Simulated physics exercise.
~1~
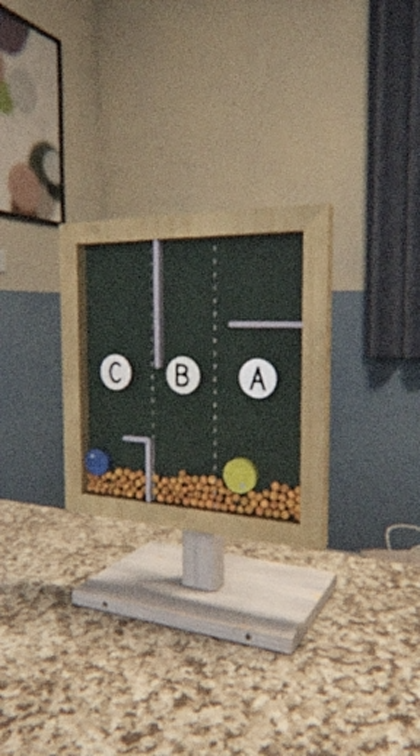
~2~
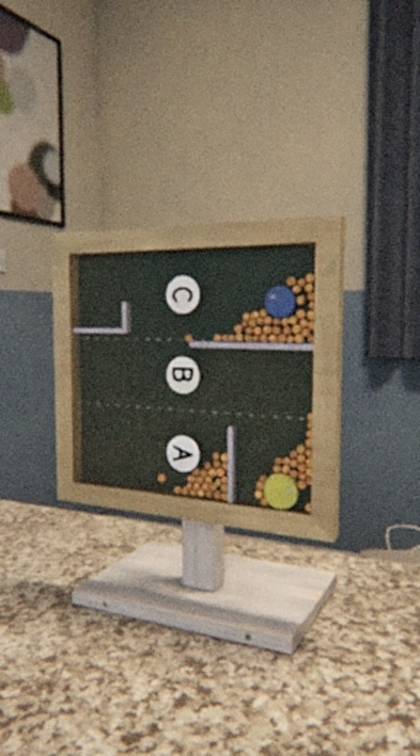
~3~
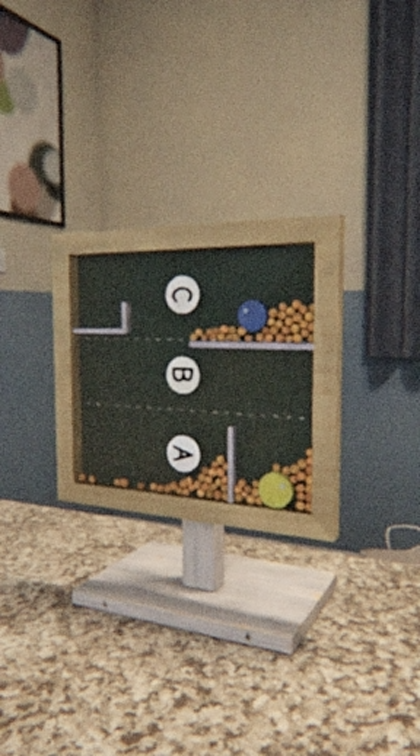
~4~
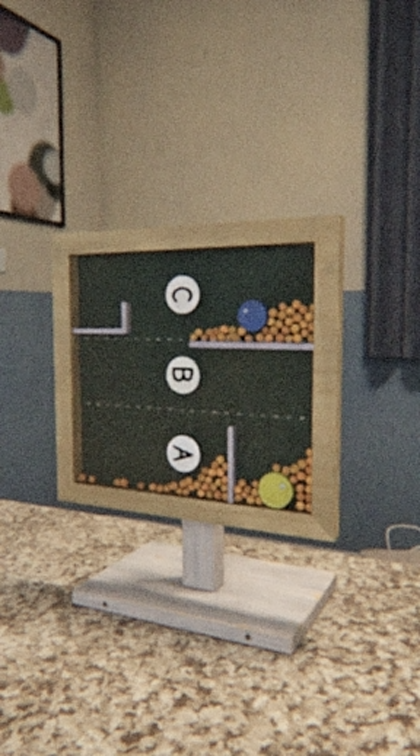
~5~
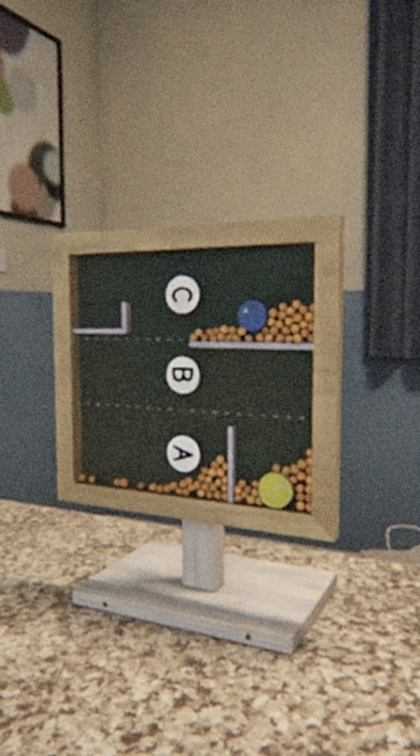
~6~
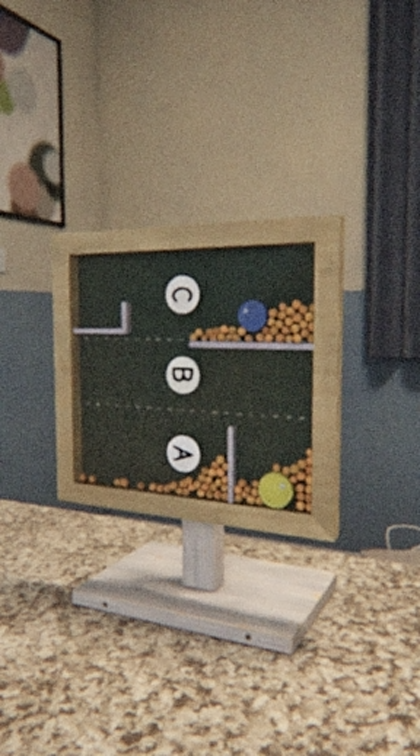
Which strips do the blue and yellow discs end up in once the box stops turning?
The blue disc ends up in strip C, and the yellow disc ends up in strip A.
A framed sorting box of orange-brown beads turns on its stand until strip C is on top and A at the bottom. The beads spill and spread leftward, then everything settles, with the blue disc resting among beads on a ledge in C and the yellow disc low in A.
